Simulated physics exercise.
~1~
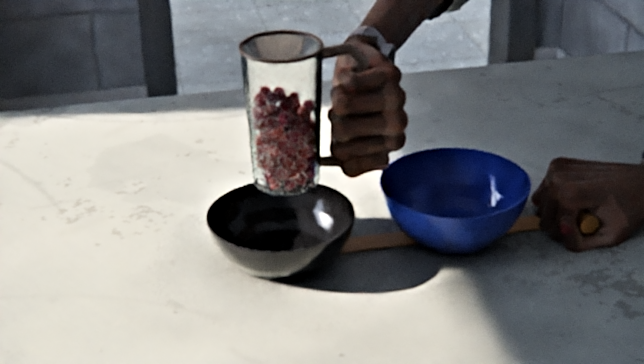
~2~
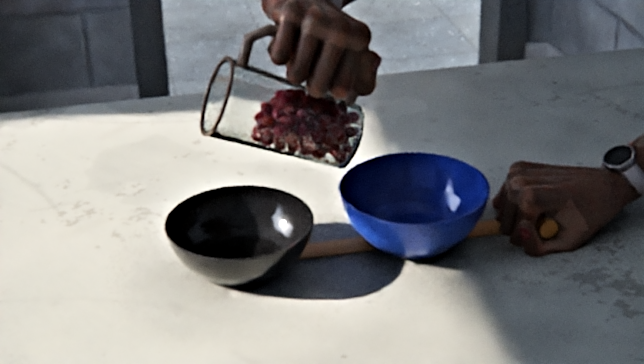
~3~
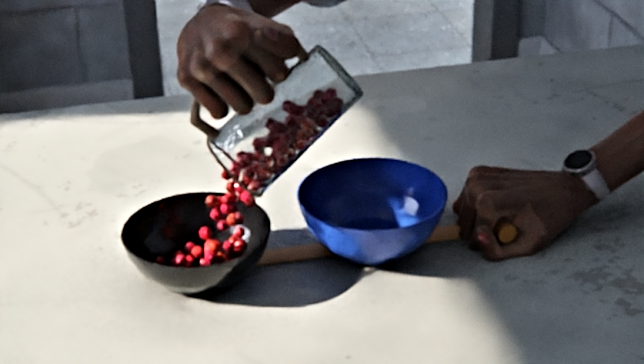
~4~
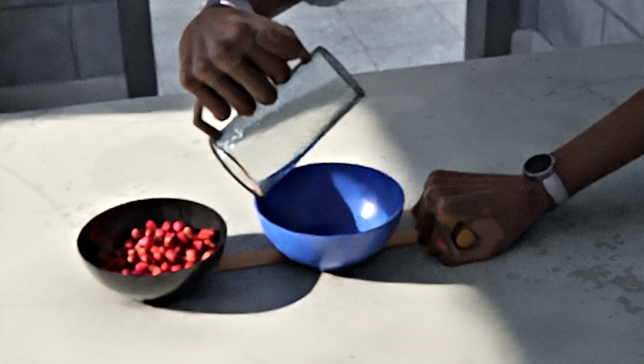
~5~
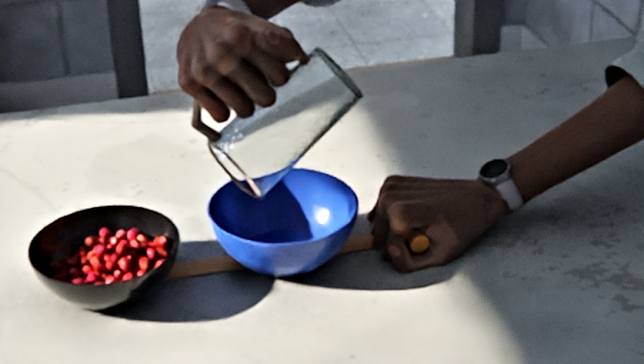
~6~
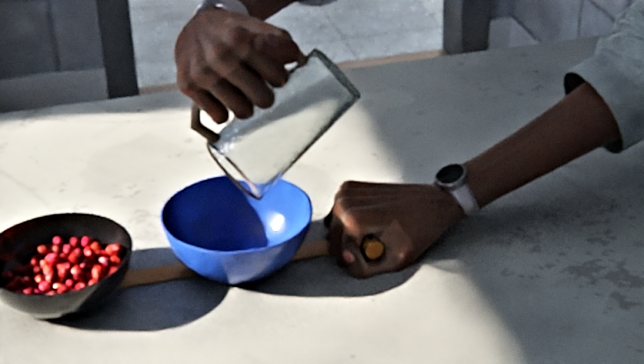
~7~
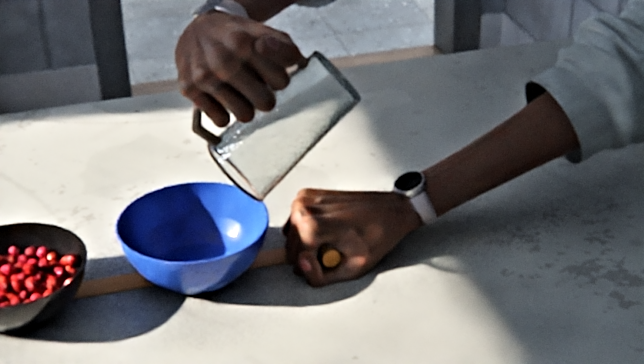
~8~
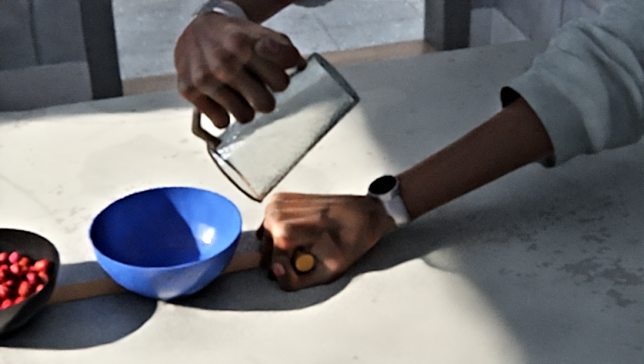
To begin with, a hand holds a clear cup of small red berries upright above a black bowl, with a blue bowl to its right and a strip joining the two. The other hand grips the end of the strip and the bowls slide left as the cup tips onto its side. The cup tilts further until its mouth points down, and the berries tumble into the black bowl. Soon the cup is empty, held still in its tilt while the bowls keep sliding left beneath it. At the end, the berries rest in the black bowl, partly out of view, and the blue bowl is empty.
